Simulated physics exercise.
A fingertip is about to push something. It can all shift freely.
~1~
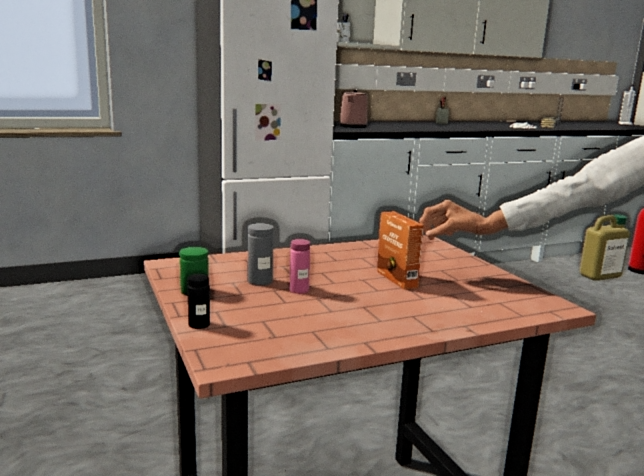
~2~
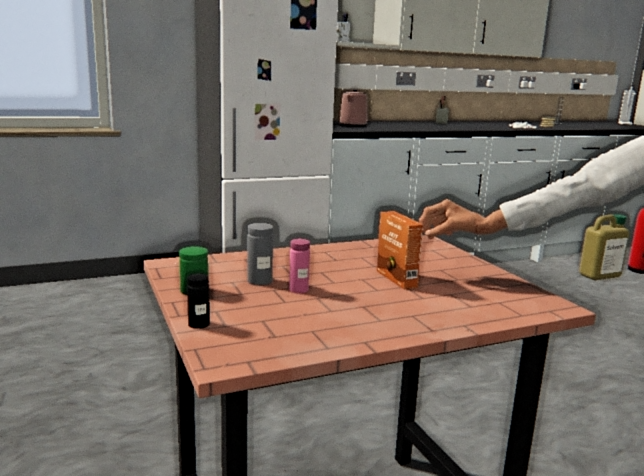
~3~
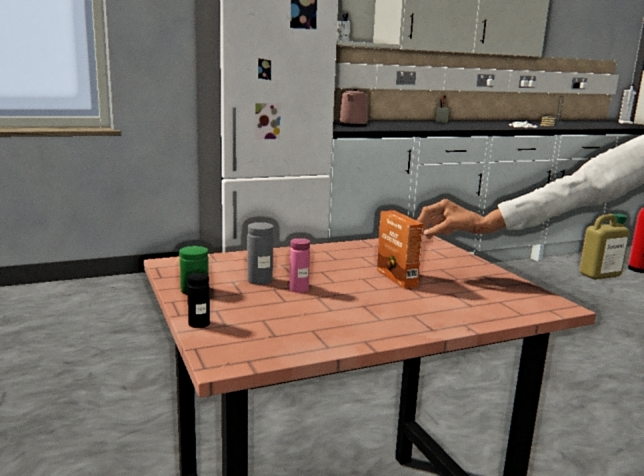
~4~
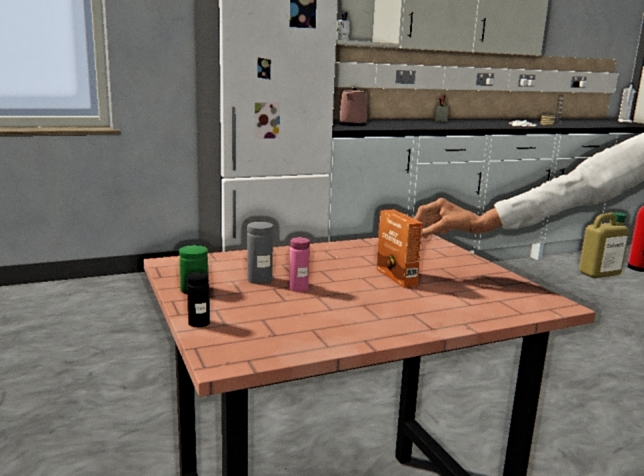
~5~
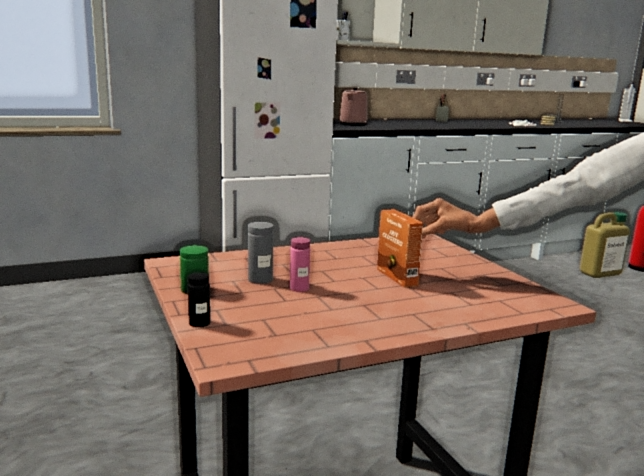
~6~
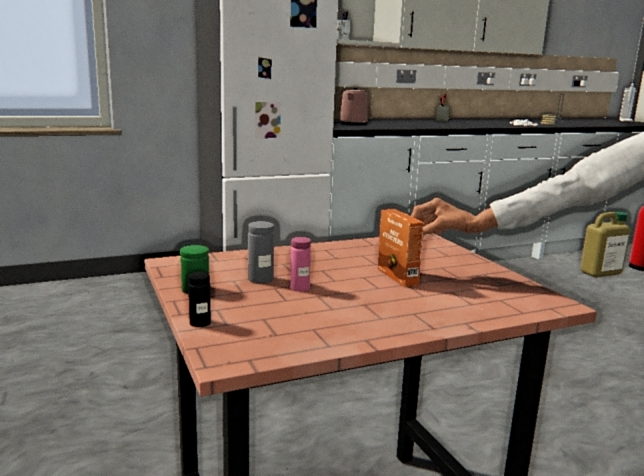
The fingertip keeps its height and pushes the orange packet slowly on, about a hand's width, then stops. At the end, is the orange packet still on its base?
No.
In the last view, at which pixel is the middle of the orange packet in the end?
Near (357, 275).
Then, 0.50 s after the last picture, orange packet tipped 19° from how it was near (390, 247).
Then, 0.80 s after the last picture, orange packet on its side near (359, 275).
Then, 1.00 s after the last picture, orange packet on its side near (357, 275).
At rest, tipped over on the table, orange packet. Seen from the same camera at the end, orange packet near (357, 275).
